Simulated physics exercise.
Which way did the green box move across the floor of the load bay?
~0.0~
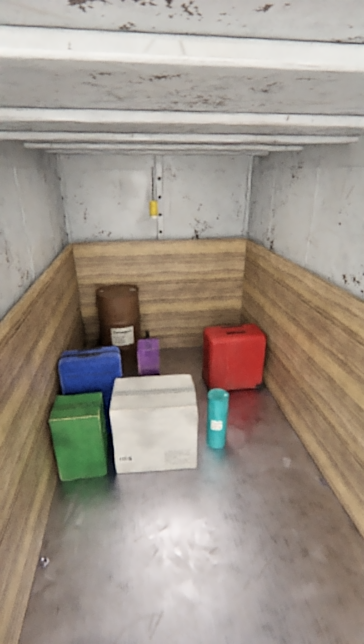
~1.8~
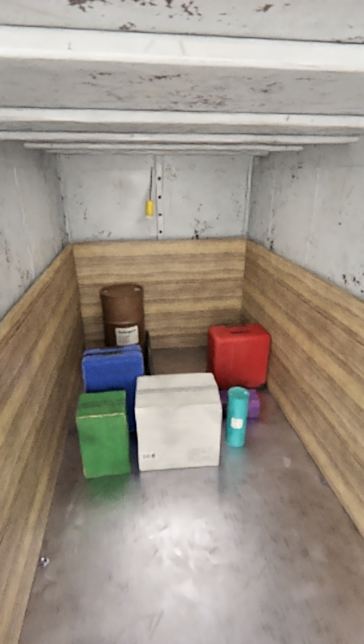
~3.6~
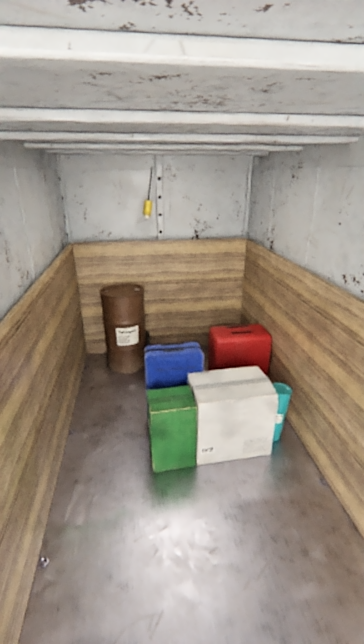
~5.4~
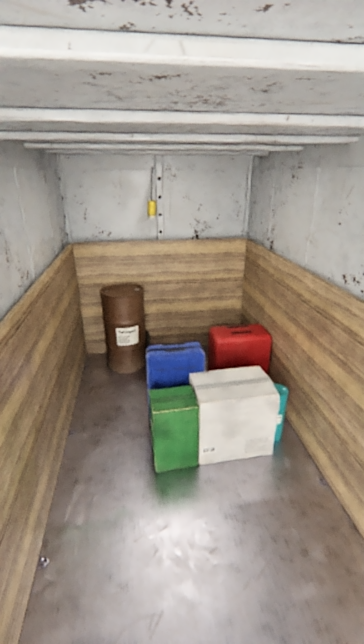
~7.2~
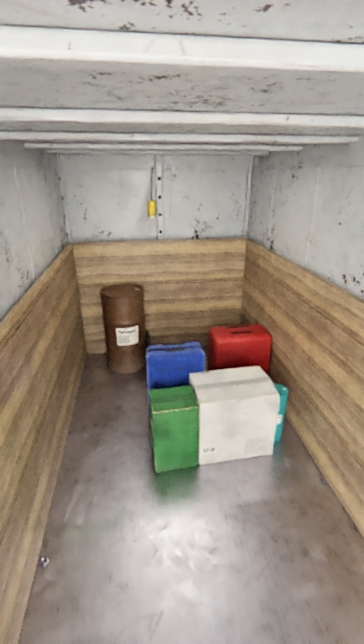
The green box slid to the right, staying upright as it went.
